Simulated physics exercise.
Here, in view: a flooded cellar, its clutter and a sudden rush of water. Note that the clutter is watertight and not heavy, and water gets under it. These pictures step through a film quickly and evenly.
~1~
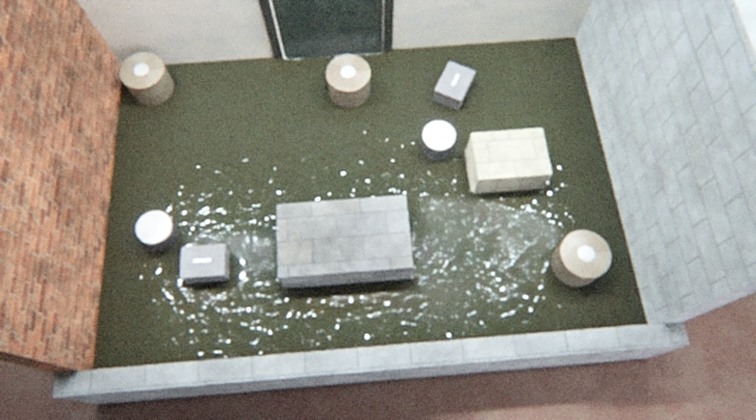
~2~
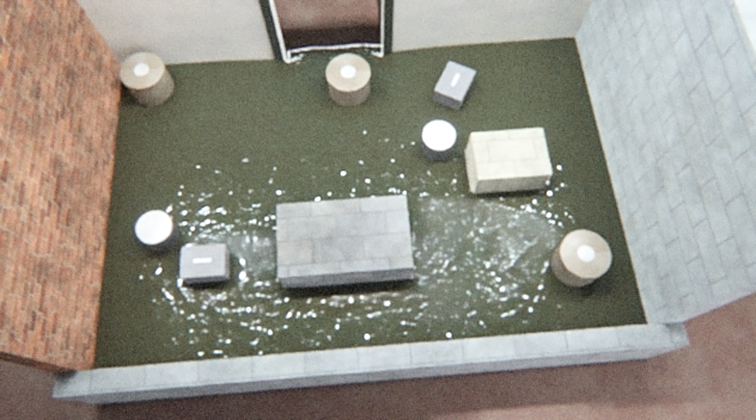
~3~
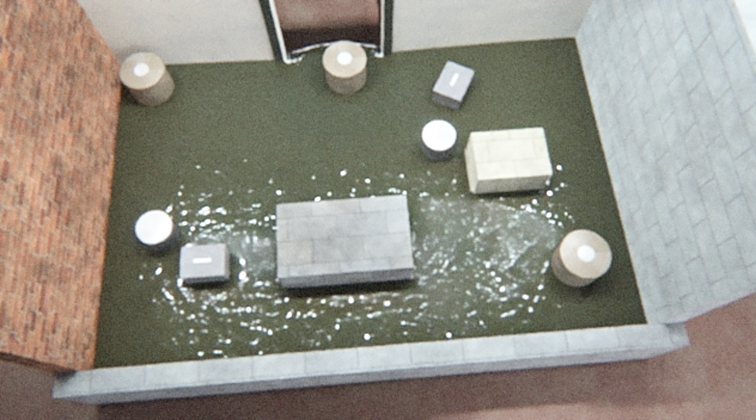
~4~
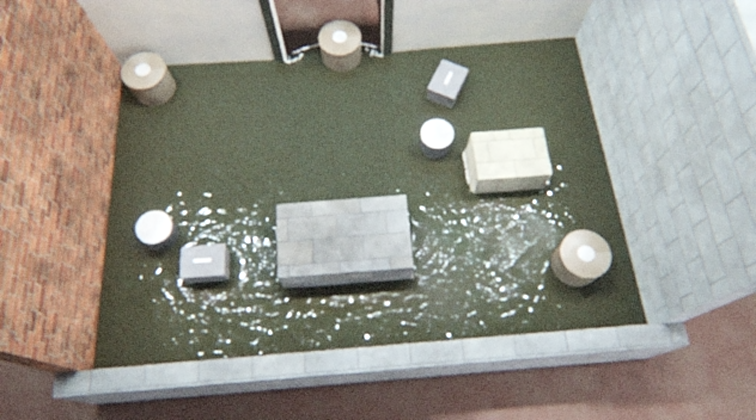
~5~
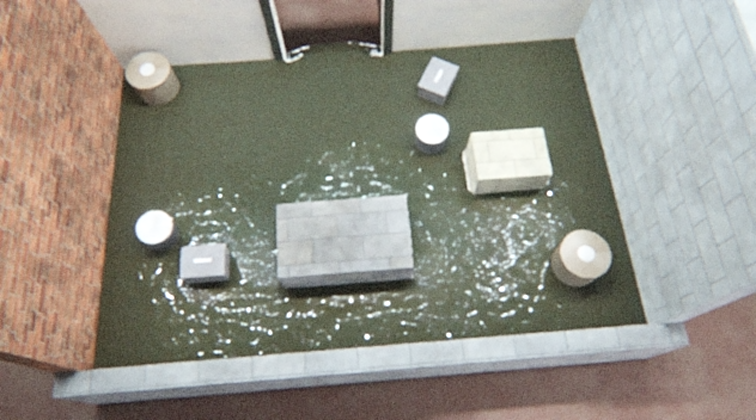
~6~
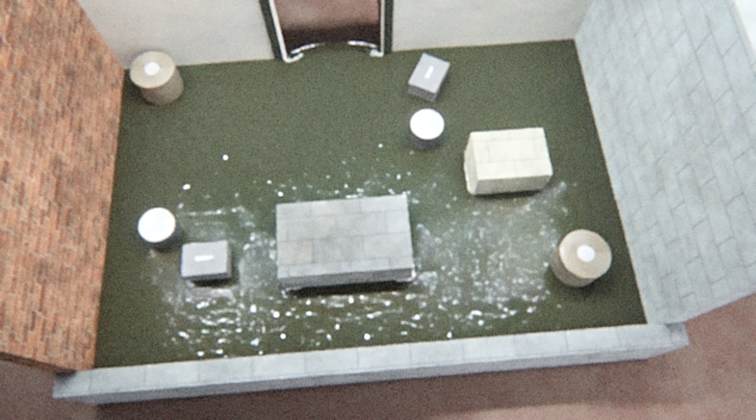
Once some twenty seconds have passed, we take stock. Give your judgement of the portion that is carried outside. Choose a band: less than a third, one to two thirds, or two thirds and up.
Two thirds and up.
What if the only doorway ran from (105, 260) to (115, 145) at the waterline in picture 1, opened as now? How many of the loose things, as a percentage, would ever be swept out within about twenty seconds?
Share reached: 90 %.
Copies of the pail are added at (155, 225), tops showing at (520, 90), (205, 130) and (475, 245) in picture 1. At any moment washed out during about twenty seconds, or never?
In order, the first is escaping, the second escaping, the third escaping.
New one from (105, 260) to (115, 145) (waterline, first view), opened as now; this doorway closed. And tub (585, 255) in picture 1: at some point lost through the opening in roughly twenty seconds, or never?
Remains.
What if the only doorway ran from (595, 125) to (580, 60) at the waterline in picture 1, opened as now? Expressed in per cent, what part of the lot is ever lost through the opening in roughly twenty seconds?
Roughly 60 per cent.
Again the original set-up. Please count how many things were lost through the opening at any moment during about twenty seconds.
I make it 5 in total.
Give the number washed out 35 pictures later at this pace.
That comes to 4.
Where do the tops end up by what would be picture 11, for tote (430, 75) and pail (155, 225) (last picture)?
The first top is close to (369, 54) and the second close to (164, 195).
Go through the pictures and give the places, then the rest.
A tote at (455, 81) floats; a pail at (439, 135), afloat; 0 of 7 have shifted, in the first frame.
A tote at (455, 81) floats; a pail at (439, 135) floats; 0 of 7 have shifted, in the second frame.
A tote at (454, 81) floats; a pail at (439, 135) floats; 1 of 7 have shifted, in the third frame.
A tote at (448, 79) floats, close to its start; a pail at (437, 133), afloat, close to its start; 2 of 7 have shifted, in the fourth frame.
A tote at (439, 76), afloat, close to its start; a pail at (432, 129), afloat, close to its start; 4 of 7 have shifted, in the fifth frame.
A tote at (429, 73) floats, close to its start; a pail at (427, 124), afloat, close to its start; 4 of 7 have shifted, in the sixth frame.
A moment on, 1 of 7 are out; 6 afloat.
Next, 3 of 7 are out; 4 afloat.
Later, 4 of 7 are out; 3 afloat.
In the end, 5 of 7 are out; 2 afloat.
